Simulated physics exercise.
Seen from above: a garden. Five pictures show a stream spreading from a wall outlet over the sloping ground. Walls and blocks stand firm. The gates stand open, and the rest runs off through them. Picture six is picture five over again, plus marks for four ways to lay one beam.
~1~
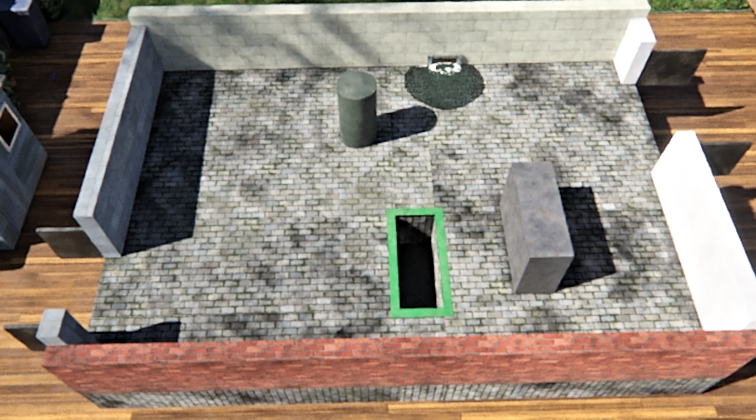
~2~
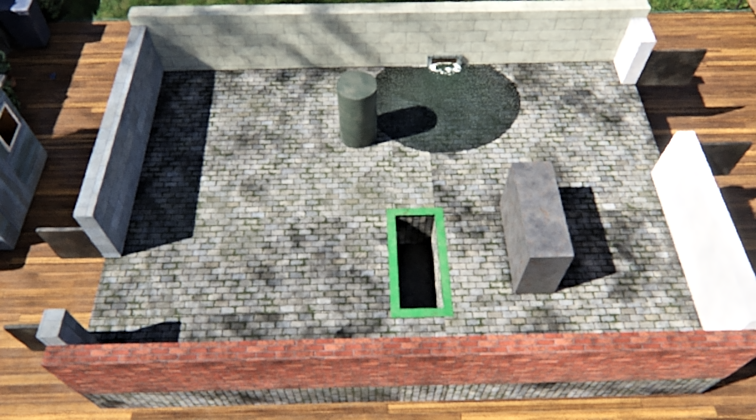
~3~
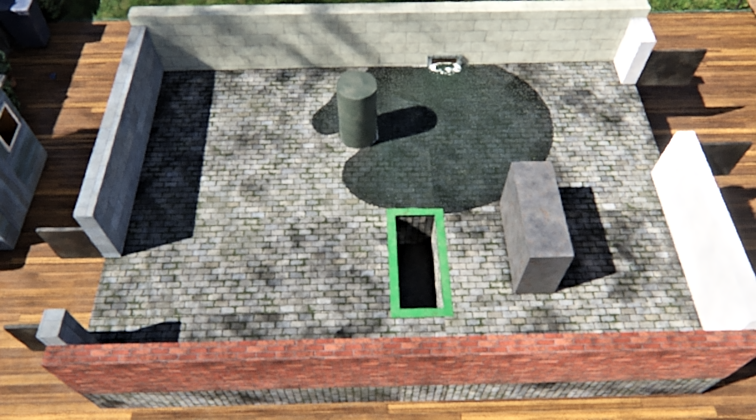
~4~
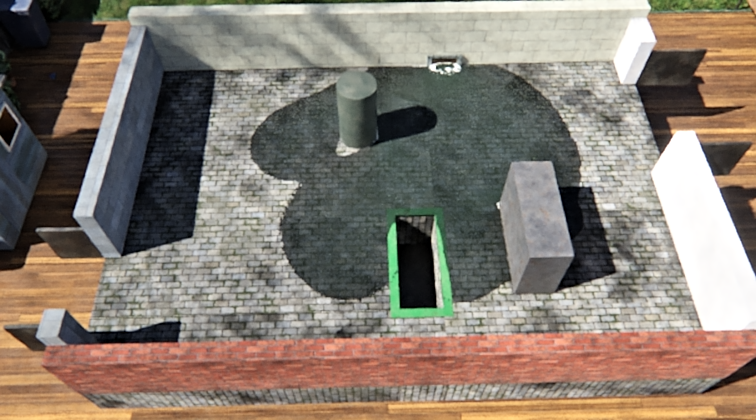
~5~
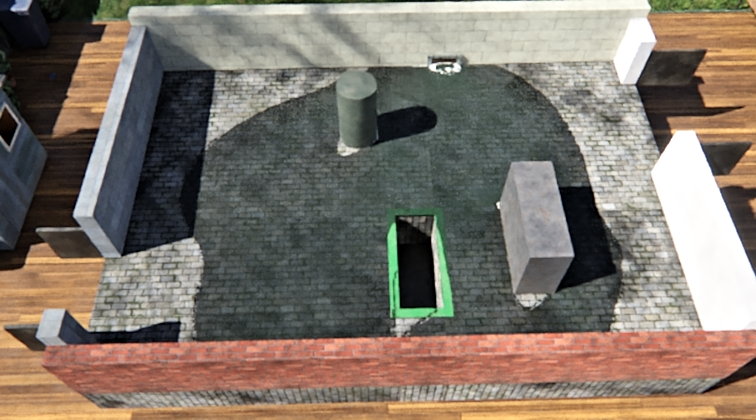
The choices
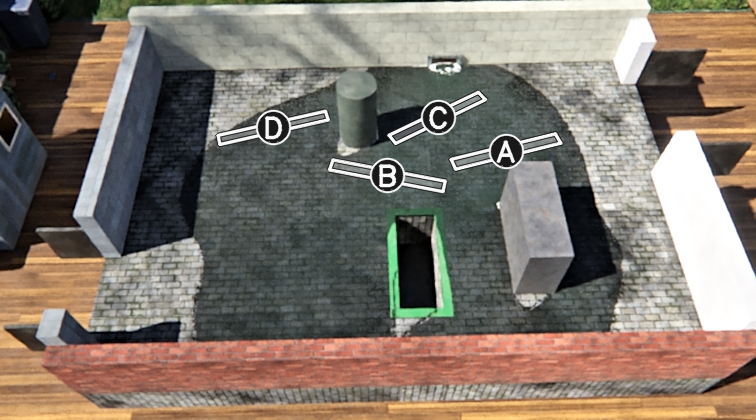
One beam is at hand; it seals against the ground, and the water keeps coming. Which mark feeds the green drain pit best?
It is D.
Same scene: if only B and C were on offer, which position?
Here it is position B.
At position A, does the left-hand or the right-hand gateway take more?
The left gate.
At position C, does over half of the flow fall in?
No.
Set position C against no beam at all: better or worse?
Worse.
On the marked copy, A from (453, 164) to (558, 138); B from (331, 164) to (444, 186); C from (392, 139) to (481, 95); D from (219, 139) to (326, 115).
With A, about 28 % of the stream runs into the green drain pit, about 71 % out by the gates.
With B, about 31 % of the stream runs into the green drain pit, about 68 % out by the gates.
With C, about 20 % of the stream runs into the green drain pit, about 79 % out by the gates.
With D, about 45 % of the stream runs into the green drain pit, about 54 % out by the gates.
